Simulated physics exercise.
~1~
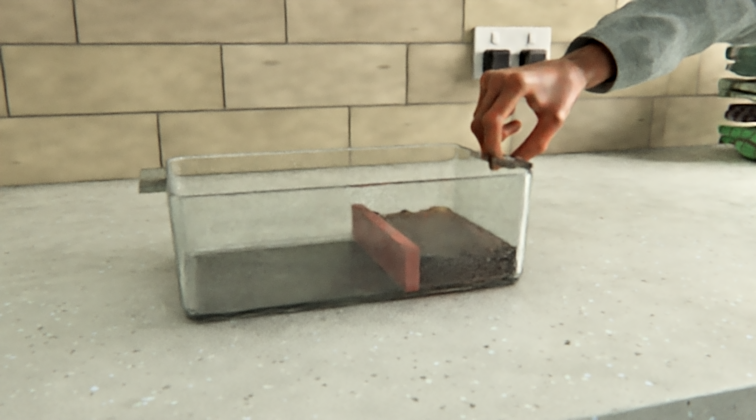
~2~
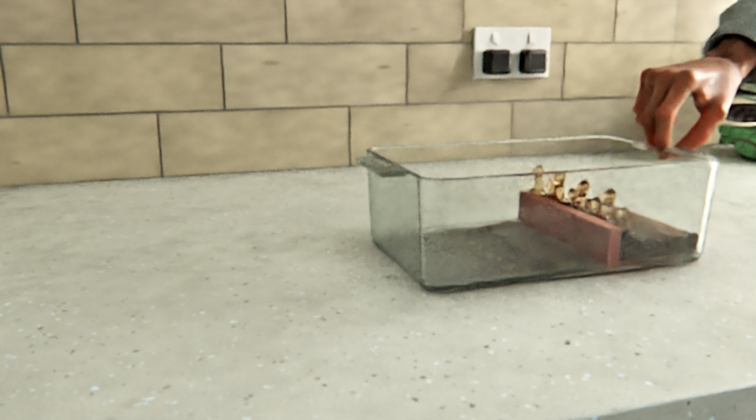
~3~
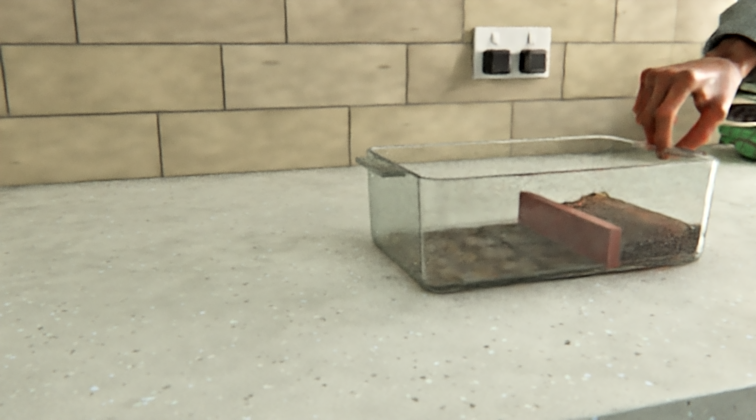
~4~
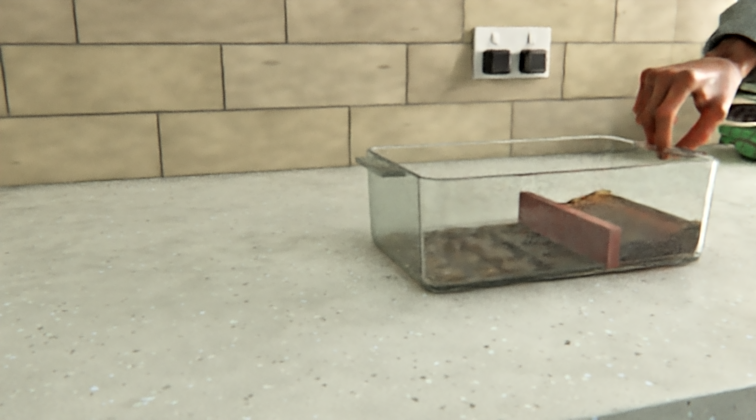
A clear glass oblong tub sits on a pale speckled worktop, seen from the front and slightly above, with beige tiles and a socket behind it. A low reddish divider crosses the tub, holding dark brown tea in the right half, while a hand from a grey sleeve grips the right end. The hand draws the tub rightwards in a single pull, and some tea spills over the divider in golden blobs into the left side. The tub then stays still as the tea settles, leaving a shallow layer on the left and most on the right.
